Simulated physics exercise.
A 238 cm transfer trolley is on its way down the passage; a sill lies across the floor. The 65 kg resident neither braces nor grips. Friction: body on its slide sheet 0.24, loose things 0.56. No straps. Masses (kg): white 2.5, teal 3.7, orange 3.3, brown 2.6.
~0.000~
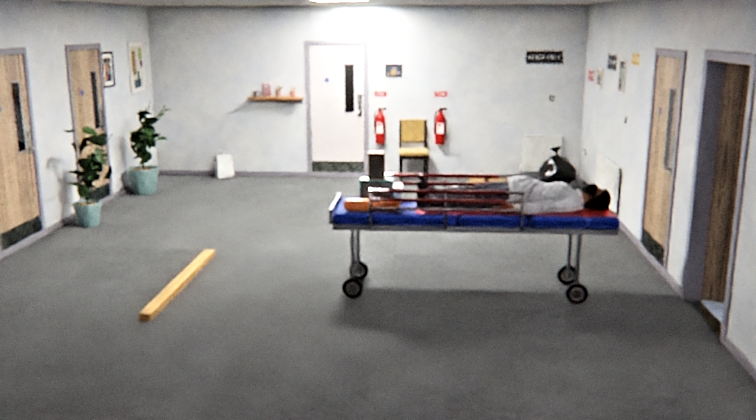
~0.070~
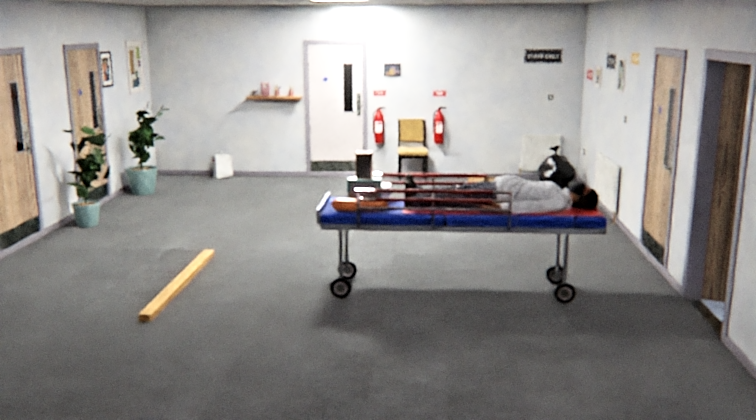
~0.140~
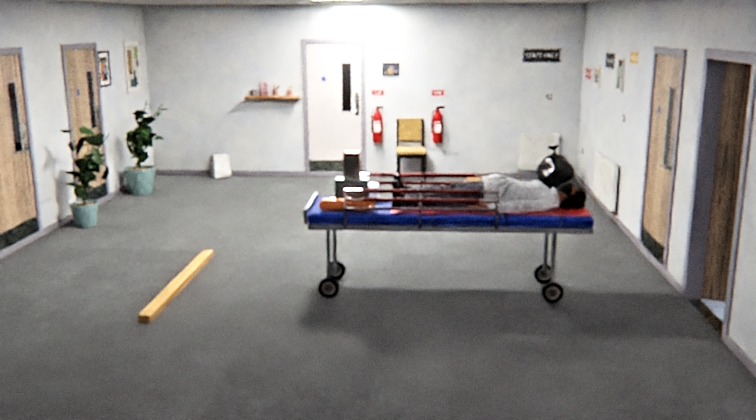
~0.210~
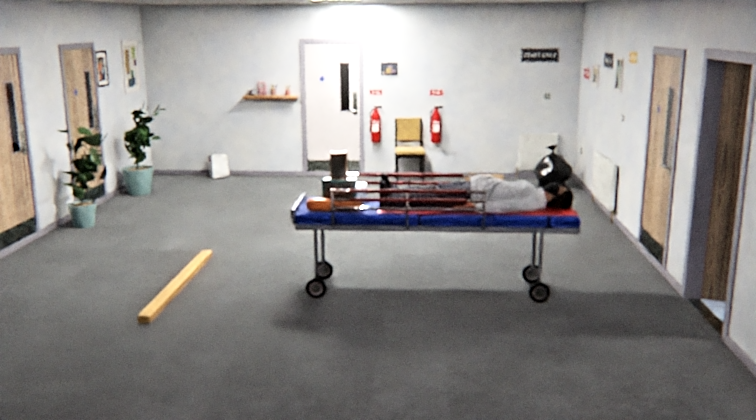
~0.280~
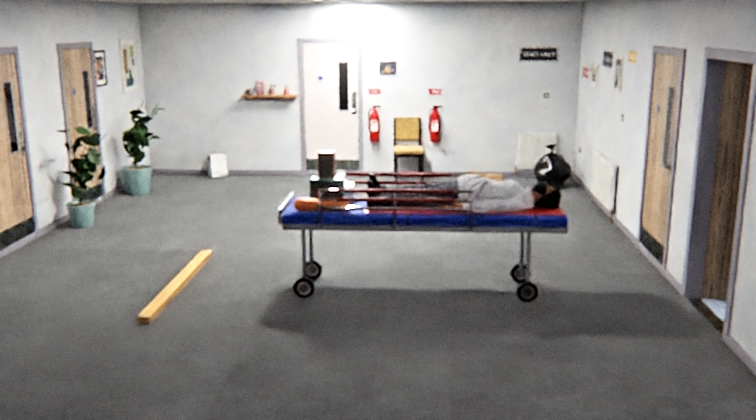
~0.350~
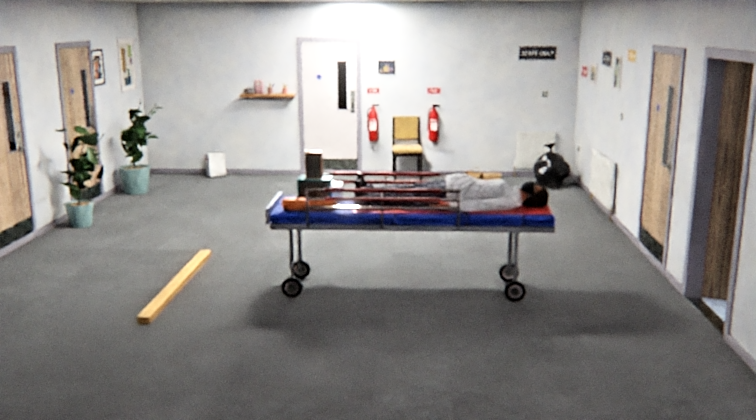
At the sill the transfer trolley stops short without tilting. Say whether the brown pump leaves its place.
The brown pump stays on.
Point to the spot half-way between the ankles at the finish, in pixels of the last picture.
Near (211, 196).
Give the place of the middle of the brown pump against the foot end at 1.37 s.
About 15 cm short of it.
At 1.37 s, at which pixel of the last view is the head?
At about (376, 195).
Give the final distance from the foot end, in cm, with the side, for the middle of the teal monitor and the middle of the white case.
Teal monitor 20 short, white case 20 short.
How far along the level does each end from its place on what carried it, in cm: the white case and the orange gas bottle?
About: White case 30, orange gas bottle 10.
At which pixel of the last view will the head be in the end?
Around (374, 195).
The jolt is at 0.97 s.
After 1.12 s the brown pump is 21 cm short of the foot end, tilted 0°, near (185, 163) in the last picture's view; the left ankle 62 cm short of the foot end.
After 1.37 s the brown pump is 13 cm short of the foot end, tilted 5°, near (176, 163) in the last picture's view; the left ankle 41 cm short of the foot end.
After 1.67 s the brown pump is 11 cm short of the foot end, tilted 0°, near (174, 163) in the last picture's view; the left ankle 41 cm short of the foot end.
When all is still (1.9 s), white case stays on; teal monitor stays on; orange gas bottle stays on; brown pump stays on; left ankle stops short of the foot end.
